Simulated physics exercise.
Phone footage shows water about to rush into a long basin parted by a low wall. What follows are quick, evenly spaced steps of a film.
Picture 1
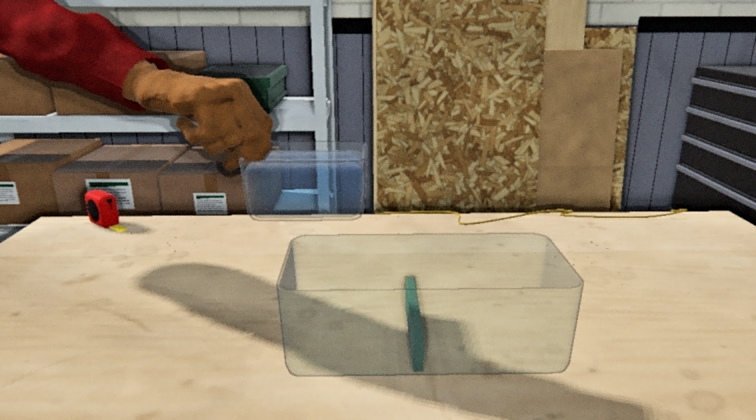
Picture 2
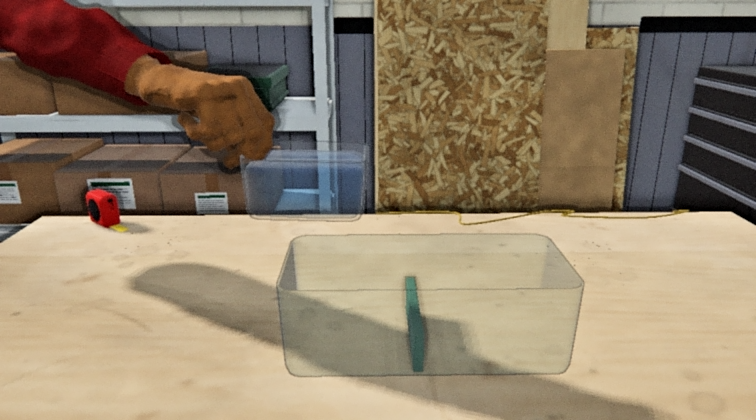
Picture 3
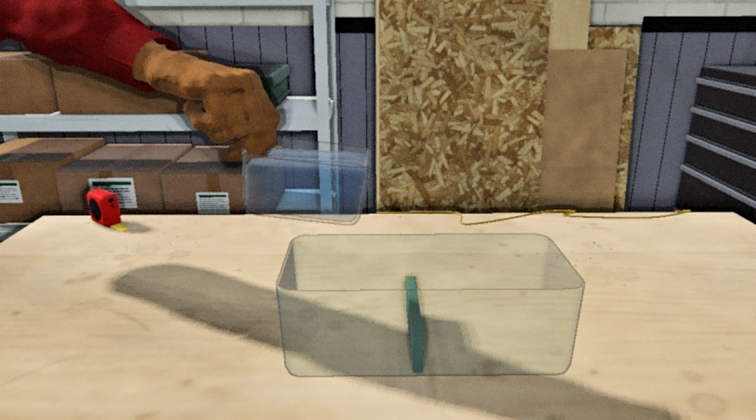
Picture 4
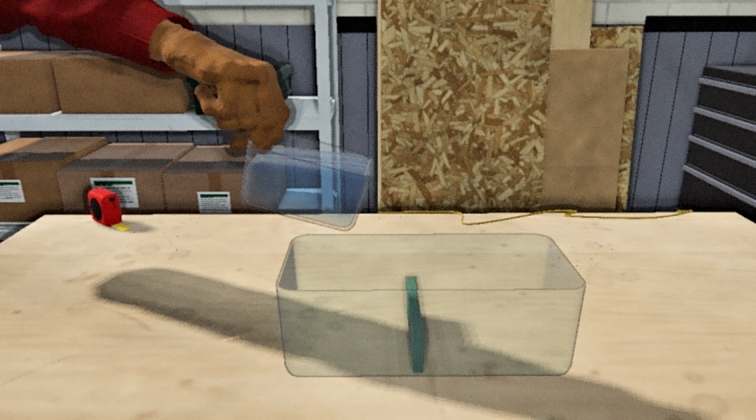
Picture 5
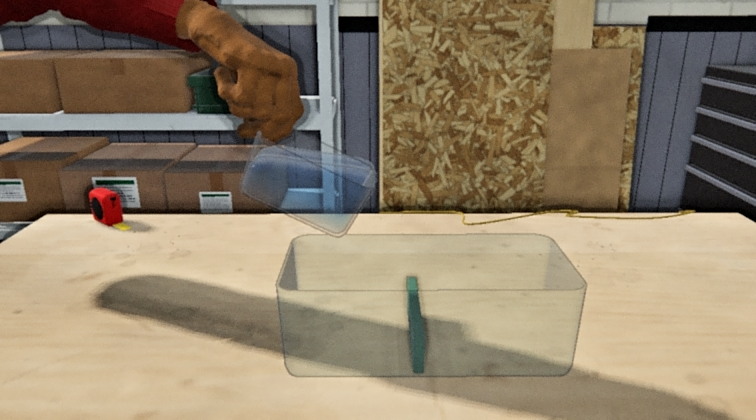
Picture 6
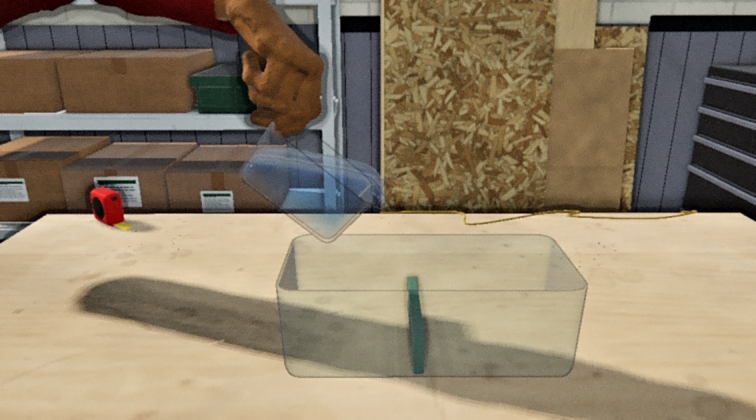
Gloved hand in a red sleeve moving right above a clear container tilting rightward beside a long, divided transparent basin.
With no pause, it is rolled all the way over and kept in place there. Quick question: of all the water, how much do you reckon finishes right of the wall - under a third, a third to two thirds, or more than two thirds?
I'd say under a third.
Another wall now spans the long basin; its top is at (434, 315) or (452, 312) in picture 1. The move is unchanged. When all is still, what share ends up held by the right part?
Roughly 20 % and 20 %.
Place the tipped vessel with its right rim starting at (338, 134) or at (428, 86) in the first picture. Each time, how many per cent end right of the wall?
Roughly 10 per cent, then roughly 85 per cent.
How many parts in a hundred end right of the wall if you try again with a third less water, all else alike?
Roughly 5 in a hundred.
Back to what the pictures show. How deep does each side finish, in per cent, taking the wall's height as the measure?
Left side 40 percent, right side 10 percent.
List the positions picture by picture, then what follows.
In the first picture, tilt 0°; pouring edge (366, 152); surface from (251, 160) to (364, 159); the long basin's rim runs from (285, 262) to (564, 259); the wall's top is at (414, 304).
In the second picture, tilt 2°; pouring edge (367, 154); surface from (251, 159) to (365, 159).
In the third picture, tilt 7°; pouring edge (369, 159); surface from (253, 157) to (366, 162).
In the fourth picture, tilt 16°; pouring edge (372, 168); surface from (254, 155) to (371, 164).
In the fifth picture, tilt 27°; pouring edge (373, 180); surface from (255, 156) to (372, 173); 3 per cent is over the edge.
In the sixth picture, tilt 40°; pouring edge (371, 194); surface from (254, 155) to (360, 175); 9 per cent is over the edge.
A moment on, the tilt is 115° and 8 per cent is still to pour, 56 is left of the wall and 22 right of it.
Next, the tilt is 122° and 0 per cent is still to pour, 68 is left of the wall and 22 right of it.
Then the tilt is 122° and 0 per cent is still to pour, 72 is left of the wall and 23 right of it.
Later the tilt is 122° and 0 per cent is still to pour, 72 is left of the wall and 24 right of it.
In the end 72 per cent lies left of the wall, 24 right of it and 4 outside.
